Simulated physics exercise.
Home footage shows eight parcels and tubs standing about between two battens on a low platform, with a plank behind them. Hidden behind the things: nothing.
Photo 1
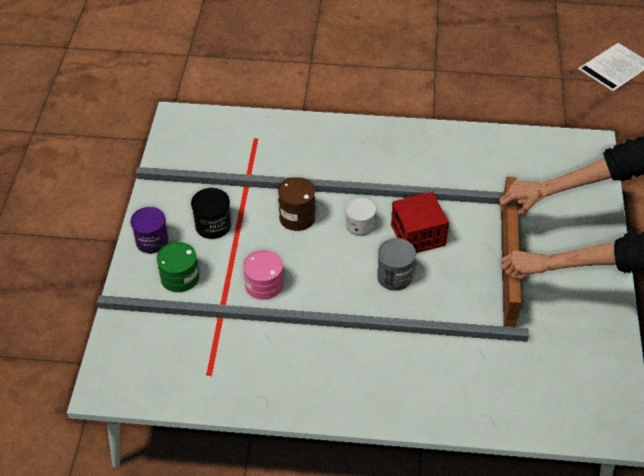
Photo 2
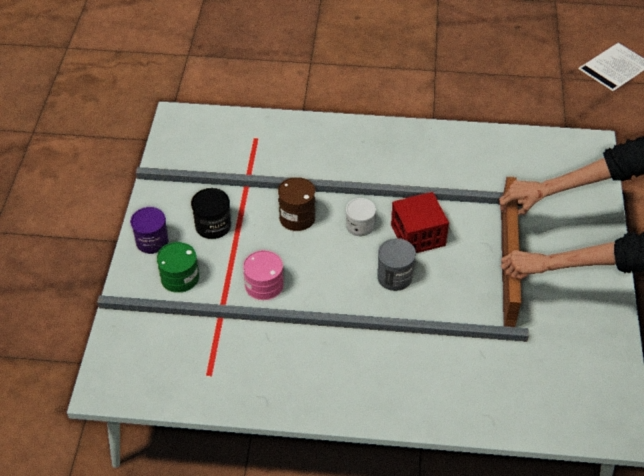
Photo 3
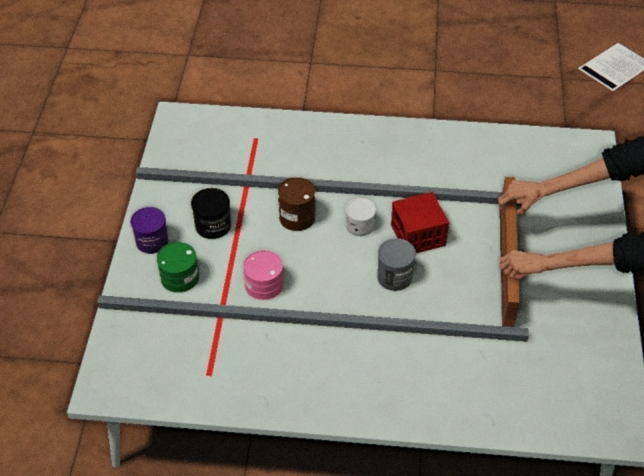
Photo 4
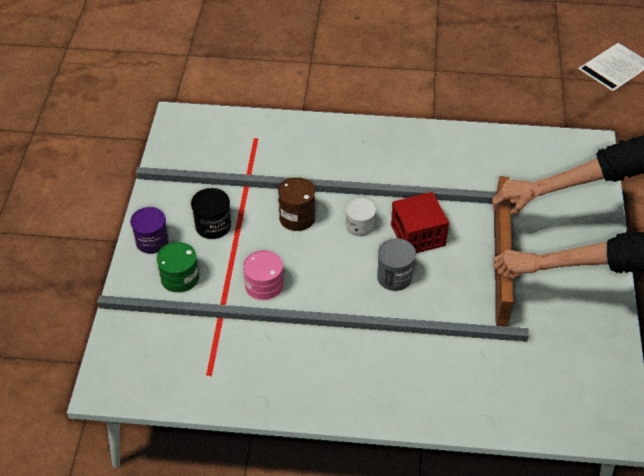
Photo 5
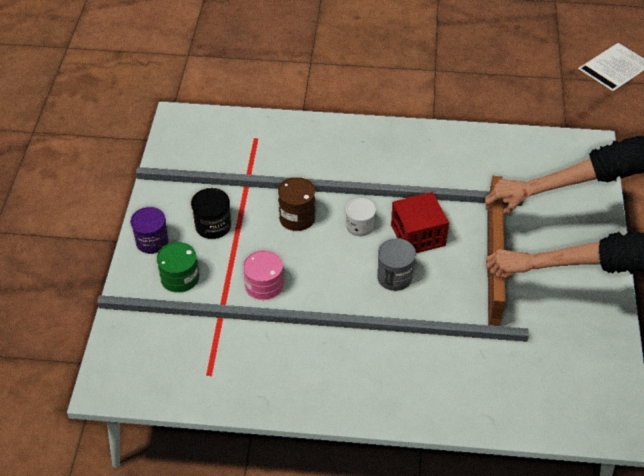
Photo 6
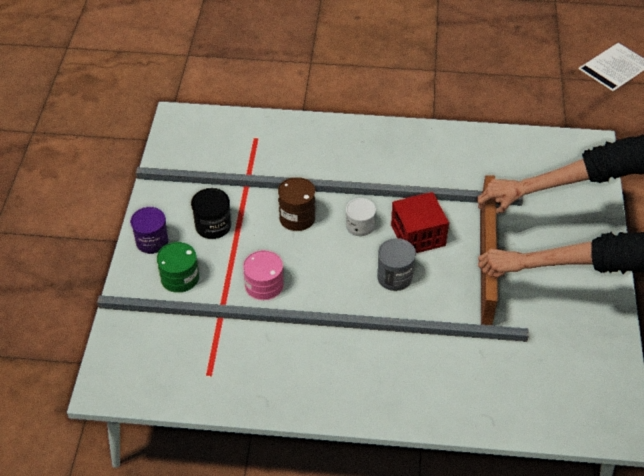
At the start, two hands grip a wooden plank at the right end of two grey rails on a pale table, with seven small containers and a red crate standing between them. The hands then slide the plank slowly a short way left, while the containers and crate stay still.
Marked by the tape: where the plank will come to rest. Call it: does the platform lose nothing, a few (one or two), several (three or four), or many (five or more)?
It loses nothing.
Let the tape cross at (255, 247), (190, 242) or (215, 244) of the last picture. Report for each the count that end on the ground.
Tallies in the order asked: 0, 2, 0.
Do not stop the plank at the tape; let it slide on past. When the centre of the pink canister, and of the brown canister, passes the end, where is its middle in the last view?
Points: About (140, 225) and about (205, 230).
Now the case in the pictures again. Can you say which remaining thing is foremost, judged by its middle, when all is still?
That's the purple pail.
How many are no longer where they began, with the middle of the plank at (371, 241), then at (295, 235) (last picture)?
4 by the first point, 6 by the second.
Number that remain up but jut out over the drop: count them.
Count of overhanging things: 0.
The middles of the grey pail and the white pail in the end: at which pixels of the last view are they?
I'd put one at around (213, 247) and the other at around (184, 201).
Early on, none off yet; purple pail at rest near (150, 231); green canister at rest near (178, 267); black pail at rest near (212, 214).
Finally, the number that fall off is zero.
